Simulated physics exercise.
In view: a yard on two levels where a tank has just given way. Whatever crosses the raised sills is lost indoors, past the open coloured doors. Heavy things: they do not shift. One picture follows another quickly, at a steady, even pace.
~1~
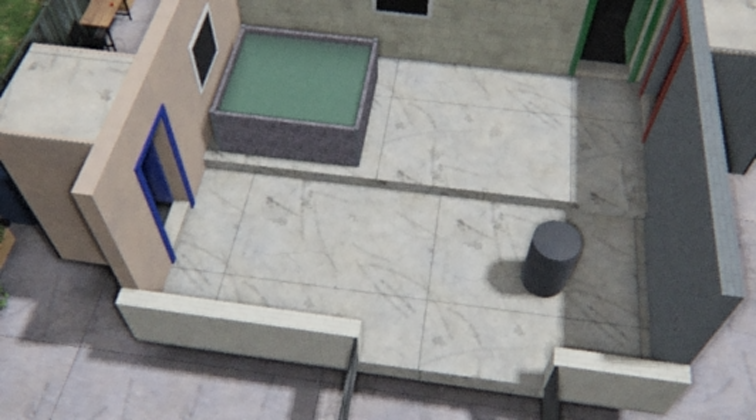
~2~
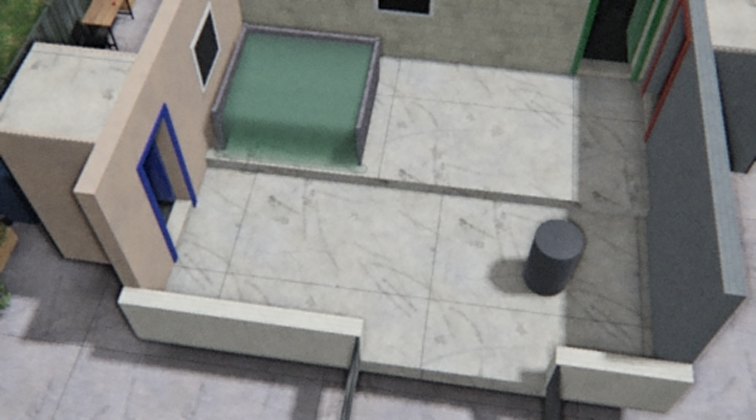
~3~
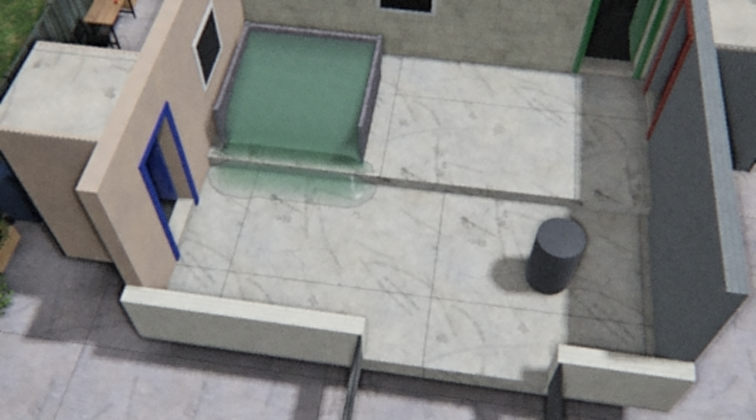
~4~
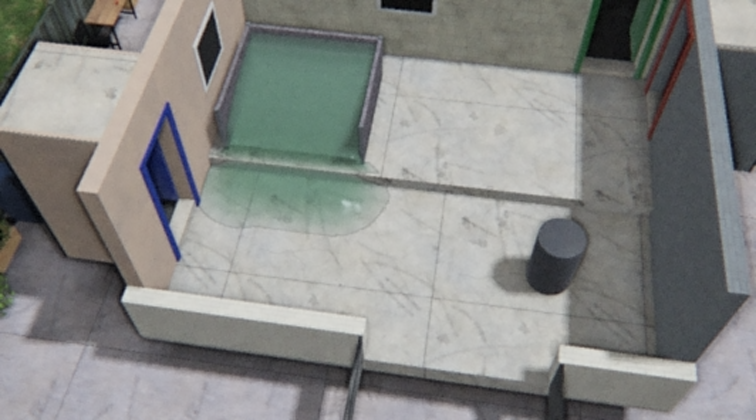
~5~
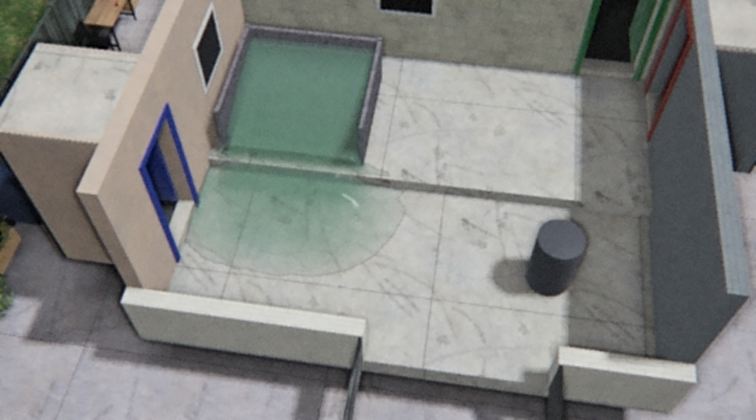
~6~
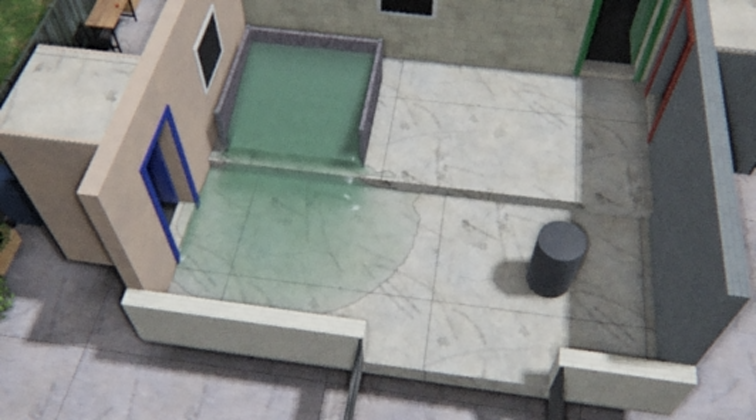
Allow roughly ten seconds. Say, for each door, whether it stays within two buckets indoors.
One by one: The blue door breaks the limit; the red door respects the limit; the green door respects the limit.
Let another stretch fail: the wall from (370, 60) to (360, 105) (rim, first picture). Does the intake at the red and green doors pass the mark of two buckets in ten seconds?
Red door floods; green door goes over.
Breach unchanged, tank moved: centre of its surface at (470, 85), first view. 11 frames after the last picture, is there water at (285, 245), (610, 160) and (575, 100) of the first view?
My reading is hit by the flood first, missed by the flood next and missed by the flood last.
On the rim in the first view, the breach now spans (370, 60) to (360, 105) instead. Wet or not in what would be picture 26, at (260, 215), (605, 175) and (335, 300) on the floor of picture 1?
In the order given: Untouched, swamped and untouched.
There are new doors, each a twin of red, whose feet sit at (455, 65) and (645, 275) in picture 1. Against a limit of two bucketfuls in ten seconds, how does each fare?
The first door remains below the limit, while the second runs past the limit.
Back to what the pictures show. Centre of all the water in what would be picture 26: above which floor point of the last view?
Centre point: Around (325, 244).
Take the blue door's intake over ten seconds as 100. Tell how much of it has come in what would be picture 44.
Around 100 percent.
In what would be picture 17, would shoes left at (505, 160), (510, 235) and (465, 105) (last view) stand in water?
Same order as asked: Dry as before; dry as before; dry as before.
A moment on, water covers 35 % of the floor; the blue door under two buckets in, the red door not reached, the green door not reached.
Next, water covers 35 % of the floor; the blue door under two buckets in, the red door not reached, the green door not reached.
Then, water covers 50 % of the floor; the blue door far over two buckets in, the red door not reached, the green door not reached.
Later, water covers 60 % of the floor; the blue door far over two buckets in, the red door not reached, the green door not reached.
In the end, water covers 60 % of the floor; the blue door far over two buckets in, the red door not reached, the green door not reached.
